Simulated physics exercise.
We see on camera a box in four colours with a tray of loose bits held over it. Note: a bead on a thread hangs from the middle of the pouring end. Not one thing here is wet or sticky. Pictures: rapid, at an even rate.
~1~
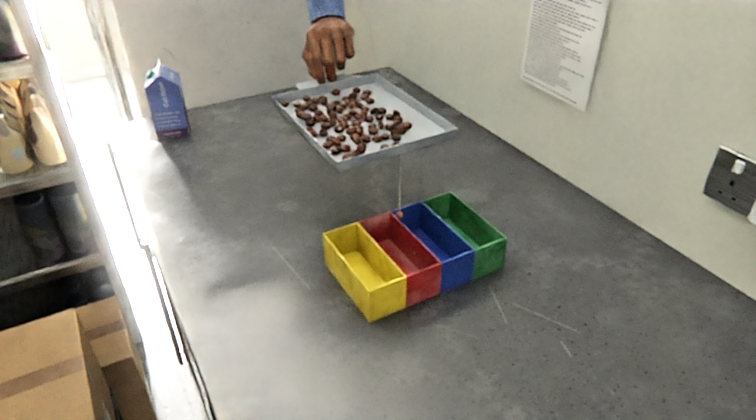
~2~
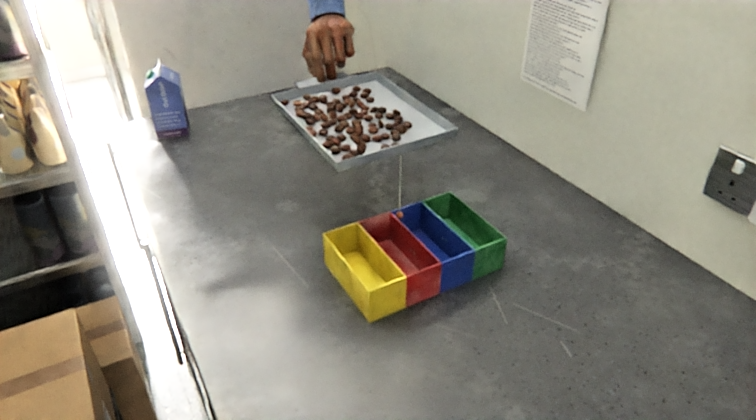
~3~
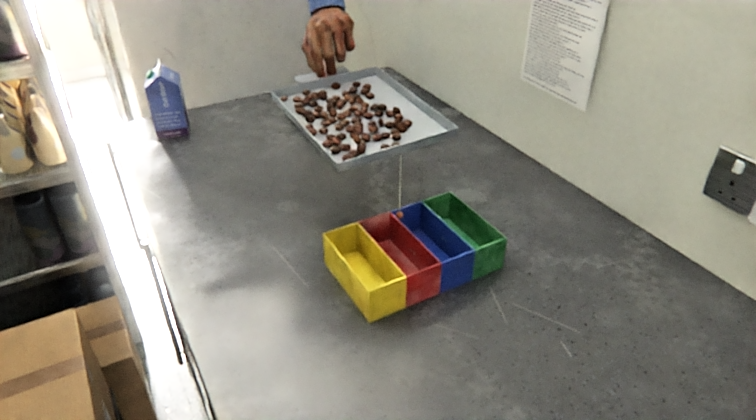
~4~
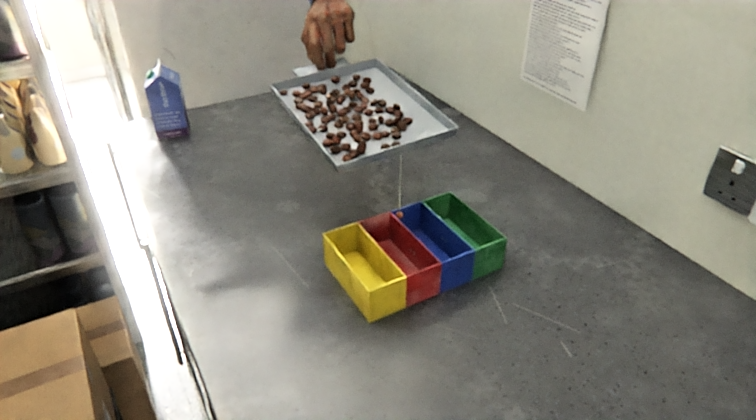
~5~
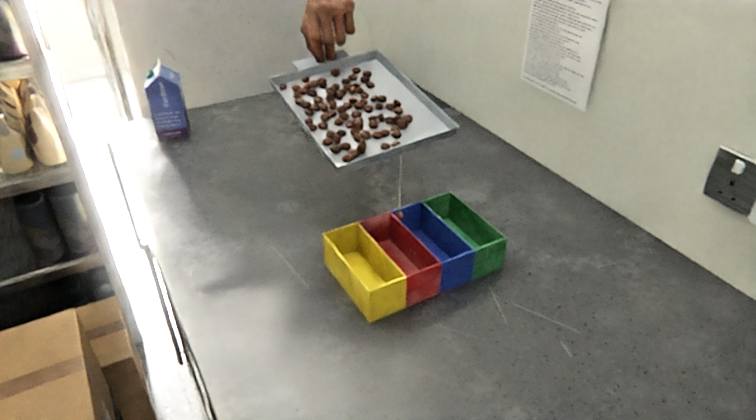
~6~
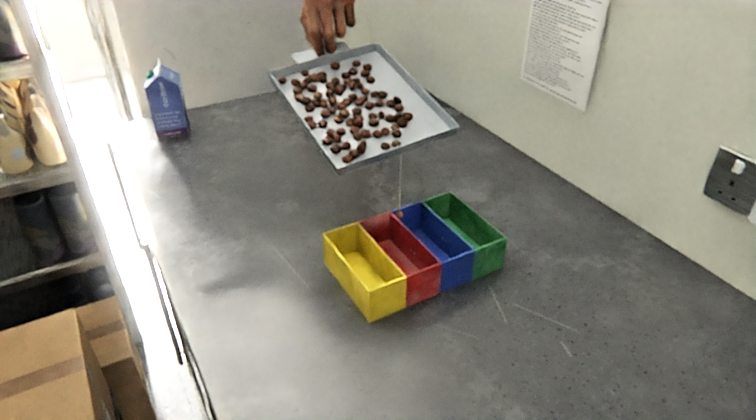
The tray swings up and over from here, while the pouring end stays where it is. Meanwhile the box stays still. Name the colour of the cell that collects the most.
Yellow.
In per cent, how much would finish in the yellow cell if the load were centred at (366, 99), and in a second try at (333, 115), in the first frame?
It's 50 percent the first time and 70 percent the second.
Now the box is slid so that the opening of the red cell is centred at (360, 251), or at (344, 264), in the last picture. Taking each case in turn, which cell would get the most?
So the first one goes to red and the second to the cell in blue.
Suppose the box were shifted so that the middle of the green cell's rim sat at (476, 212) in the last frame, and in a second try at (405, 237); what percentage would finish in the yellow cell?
Close to 50 in a hundred, then close to 0 in a hundred.
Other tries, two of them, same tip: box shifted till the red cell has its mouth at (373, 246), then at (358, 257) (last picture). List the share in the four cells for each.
Roughly 100 % and then 100 %.
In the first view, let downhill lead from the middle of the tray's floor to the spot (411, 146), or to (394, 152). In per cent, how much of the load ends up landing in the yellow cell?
Lab note: Try one about 10 %, try two about 30 %.
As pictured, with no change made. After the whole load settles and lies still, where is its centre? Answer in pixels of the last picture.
Roughly pixel (376, 283).
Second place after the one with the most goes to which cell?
Just behind the top cell comes the cell in red.
Soon after the last picture, tray tipped steeply; all on the tray.
A little later, tray tipped right over; nearly all on the tray; a stray few in the yellow cell; a stray few falling or outside the box.
Later still, tray tipped past a quarter turn; about half in the yellow cell; about a third in the red cell; a small part in the blue cell; a small part falling or outside the box.
At rest, tray tipped past a quarter turn; about half in the yellow cell; about a third in the red cell; a small part in the blue cell; none in the green cell; a small part outside the box.
